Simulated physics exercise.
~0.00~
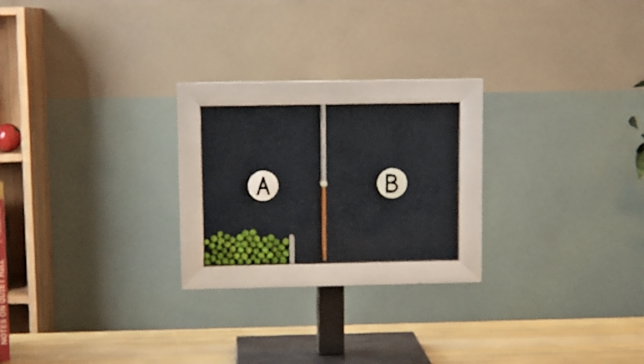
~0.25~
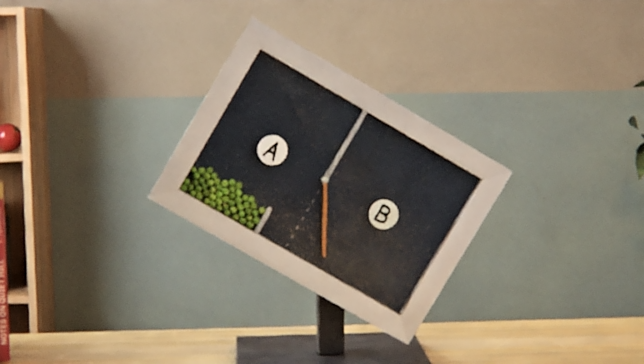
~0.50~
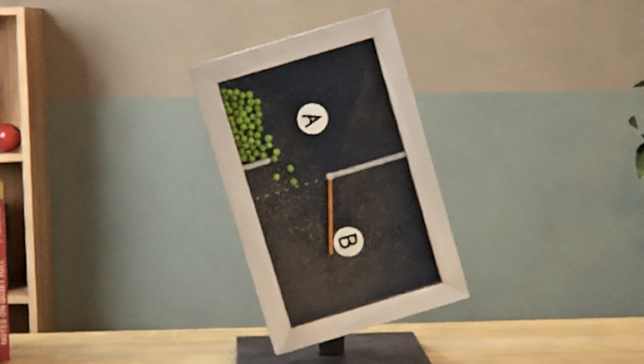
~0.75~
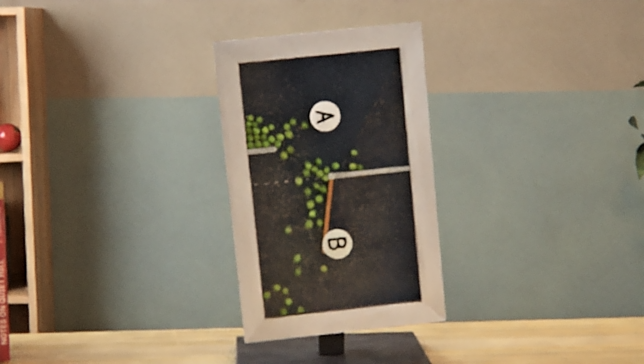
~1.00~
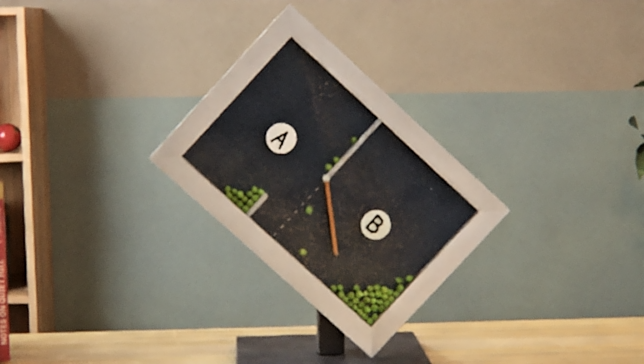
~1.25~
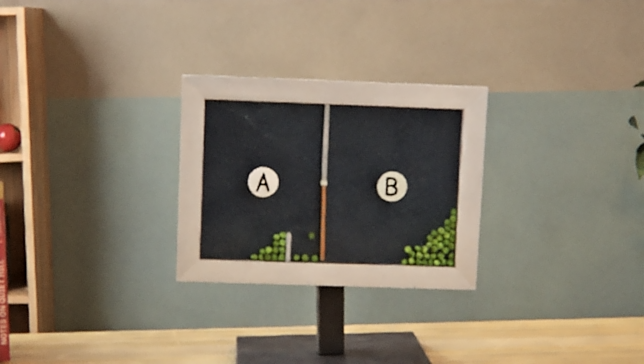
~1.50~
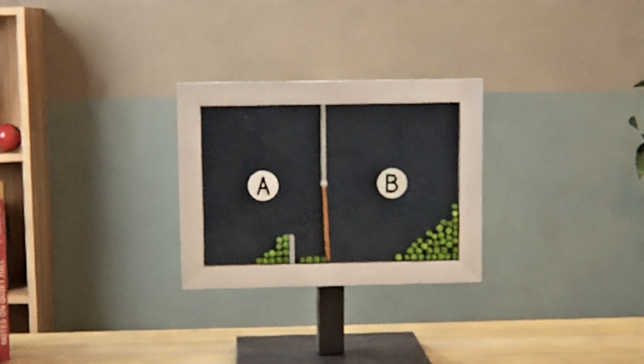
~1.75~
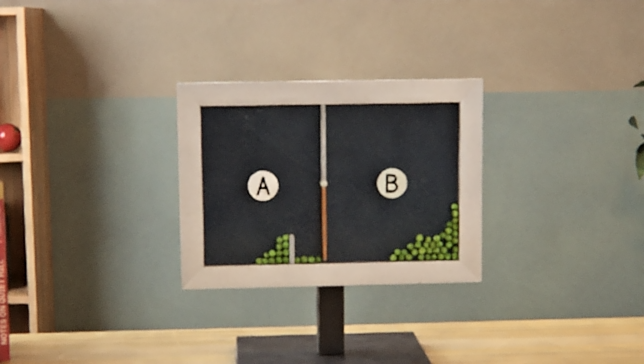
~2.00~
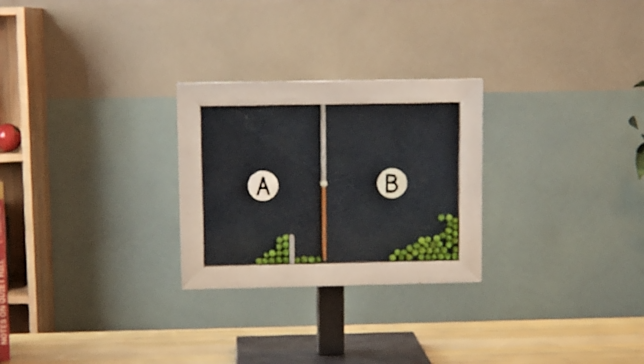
In the video, a framed dark panel holding green peas in the lower left of side A turns clockwise until upright, spilling many past an orange flap into side B, then swings back level, leaving a small pile around A's short divider and a larger one in B's right corner.
